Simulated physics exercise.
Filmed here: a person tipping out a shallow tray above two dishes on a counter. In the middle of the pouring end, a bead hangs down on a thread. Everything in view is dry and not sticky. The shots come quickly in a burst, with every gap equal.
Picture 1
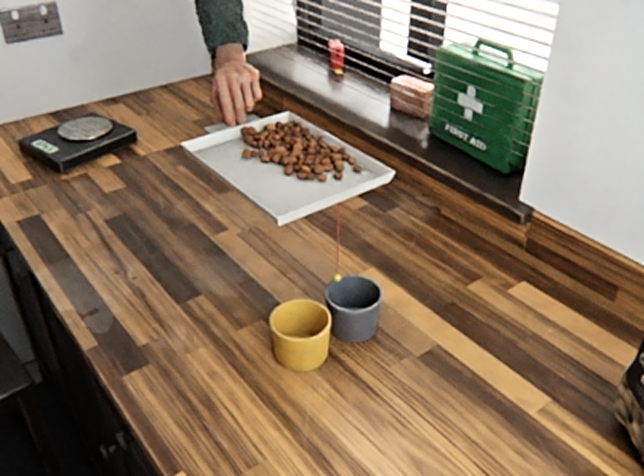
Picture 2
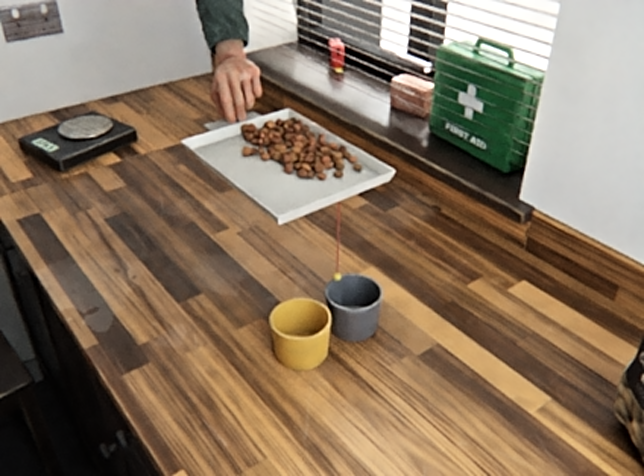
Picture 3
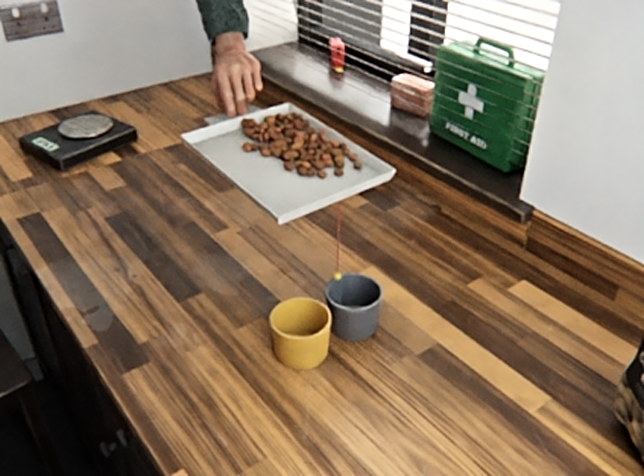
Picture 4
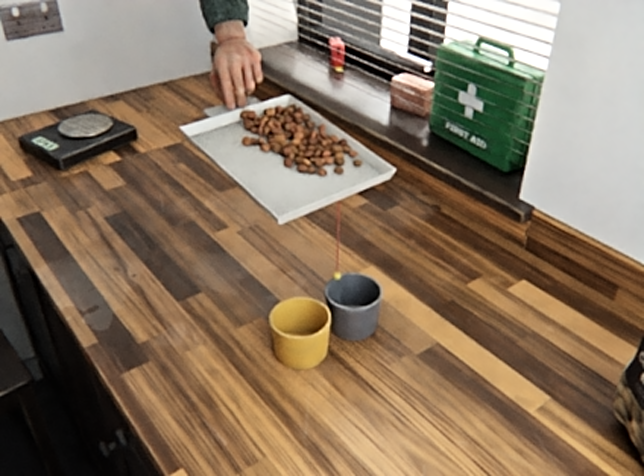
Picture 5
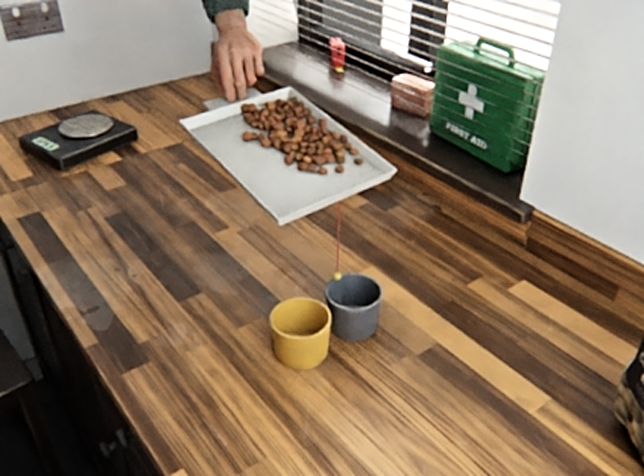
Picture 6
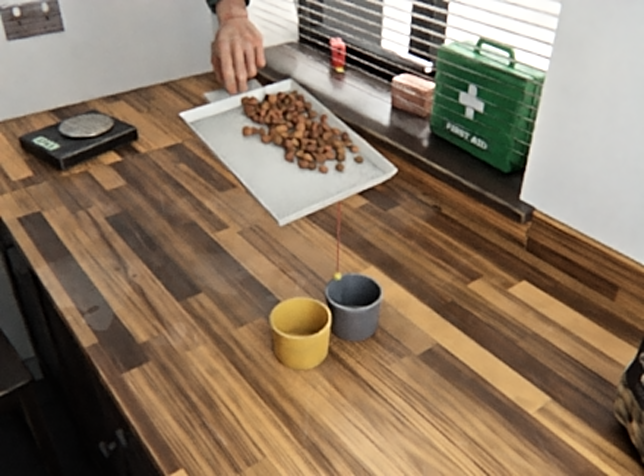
To begin with, a hand holds the far end of a shallow pale tray of brown kibble above a wooden counter, with a yellow cup and a grey cup below and a bead hanging on a thread. The hand gradually raises the tray's far end slightly, while the kibble barely shifts.
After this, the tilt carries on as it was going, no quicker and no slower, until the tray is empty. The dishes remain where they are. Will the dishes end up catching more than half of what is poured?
Pretty clear the dishes gather most of what falls.
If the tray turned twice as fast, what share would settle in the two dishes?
It comes to 30 per cent or so.
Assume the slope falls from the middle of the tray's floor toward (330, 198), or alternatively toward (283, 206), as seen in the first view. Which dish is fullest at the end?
One gives the rightmost dish and two gives the leftmost dish.
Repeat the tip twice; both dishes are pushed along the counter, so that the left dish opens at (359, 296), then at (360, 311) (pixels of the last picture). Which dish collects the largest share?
The left of the pair the first time, the left of the pair the second.
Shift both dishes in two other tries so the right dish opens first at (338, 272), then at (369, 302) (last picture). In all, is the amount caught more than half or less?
Result, first place: Not as much as half; second place: Exceeding half.
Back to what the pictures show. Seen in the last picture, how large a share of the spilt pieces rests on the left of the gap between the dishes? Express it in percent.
About 10 %.
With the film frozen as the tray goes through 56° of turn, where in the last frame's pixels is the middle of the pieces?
The middle of the pieces sits at roughly (331, 191).
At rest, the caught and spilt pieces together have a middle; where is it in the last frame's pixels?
Centre at rest: Close to (322, 341).
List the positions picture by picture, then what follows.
Corners of the pouring end (279, 214) and (389, 171), level; middle of the load (292, 144), bits of dog kibble; left dish (318, 349); right dish (371, 321); bead on its thread (337, 278), in the first frame.
Corners of the pouring end (279, 213) and (390, 170), level; middle of the load (293, 141), in the second frame.
Corners of the pouring end (279, 214) and (390, 169), tipped barely, lowest at the left corner; middle of the load (293, 137), in the third frame.
Corners of the pouring end (279, 214) and (390, 169), tipped a little, lowest at the left corner; middle of the load (293, 132), in the fourth frame.
Corners of the pouring end (280, 216) and (391, 169), tipped a little, lowest at the left corner; middle of the load (300, 135), in the fifth frame.
Corners of the pouring end (280, 217) and (392, 169), tipped a little, lowest at the left corner; middle of the load (301, 130); left dish (318, 347); right dish (371, 319), in the sixth frame.
Just after the last frame, tray tipped steeply; the larger part on the tray; just a few in the left dish; just a few in the right dish; just a few outside both; about a tenth in the air.
A moment on, tray tipped right over; about a tenth on the tray; roughly a third in the left dish; roughly a quarter in the right dish; about a tenth outside both; roughly a quarter in the air.
Further on, tray tipped past a quarter turn; roughly half in the left dish; roughly a quarter in the right dish; roughly a quarter outside both.
When it is over, tray tipped past a quarter turn; roughly half in the left dish; roughly a quarter in the right dish; roughly a quarter outside both.
